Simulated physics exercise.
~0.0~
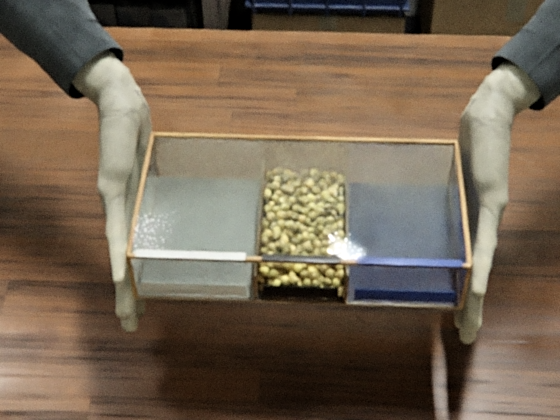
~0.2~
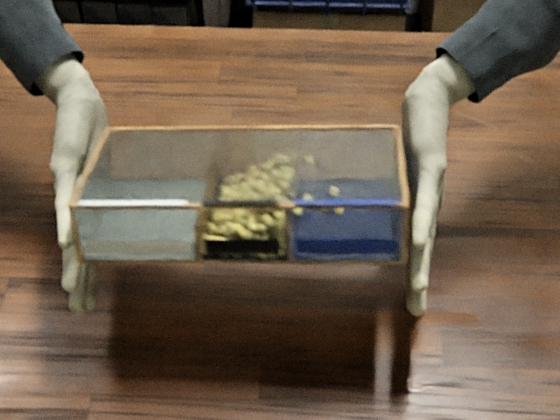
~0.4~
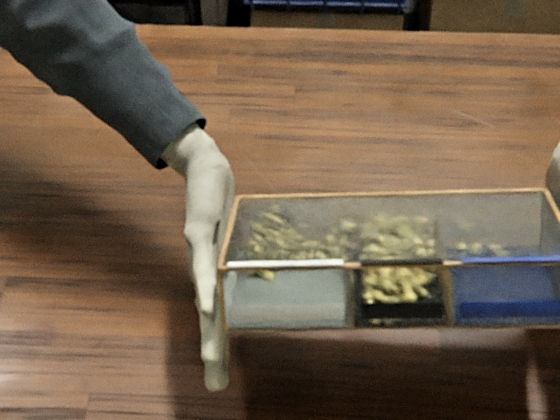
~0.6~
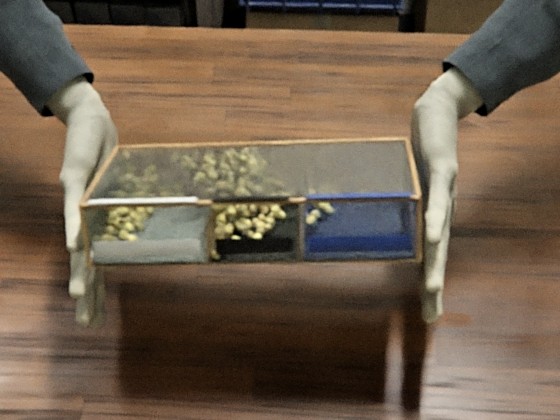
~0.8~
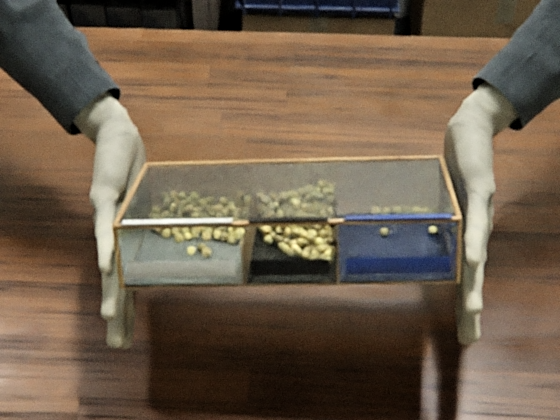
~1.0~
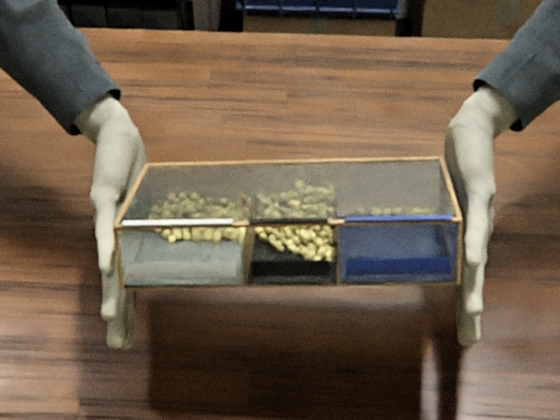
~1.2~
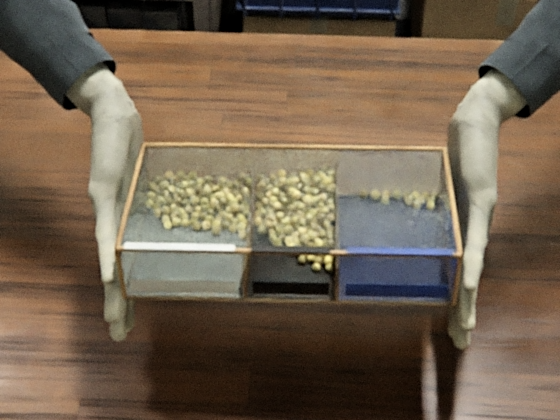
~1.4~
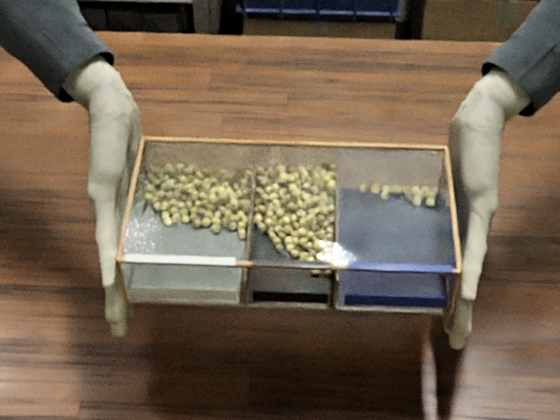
Above a wooden table, two pale hands in grey sleeves shook and tilted a clear-lidded box, scattering beans from the black middle compartment, then levelled it, leaving most in the middle, many in the white left one and a few in the blue.
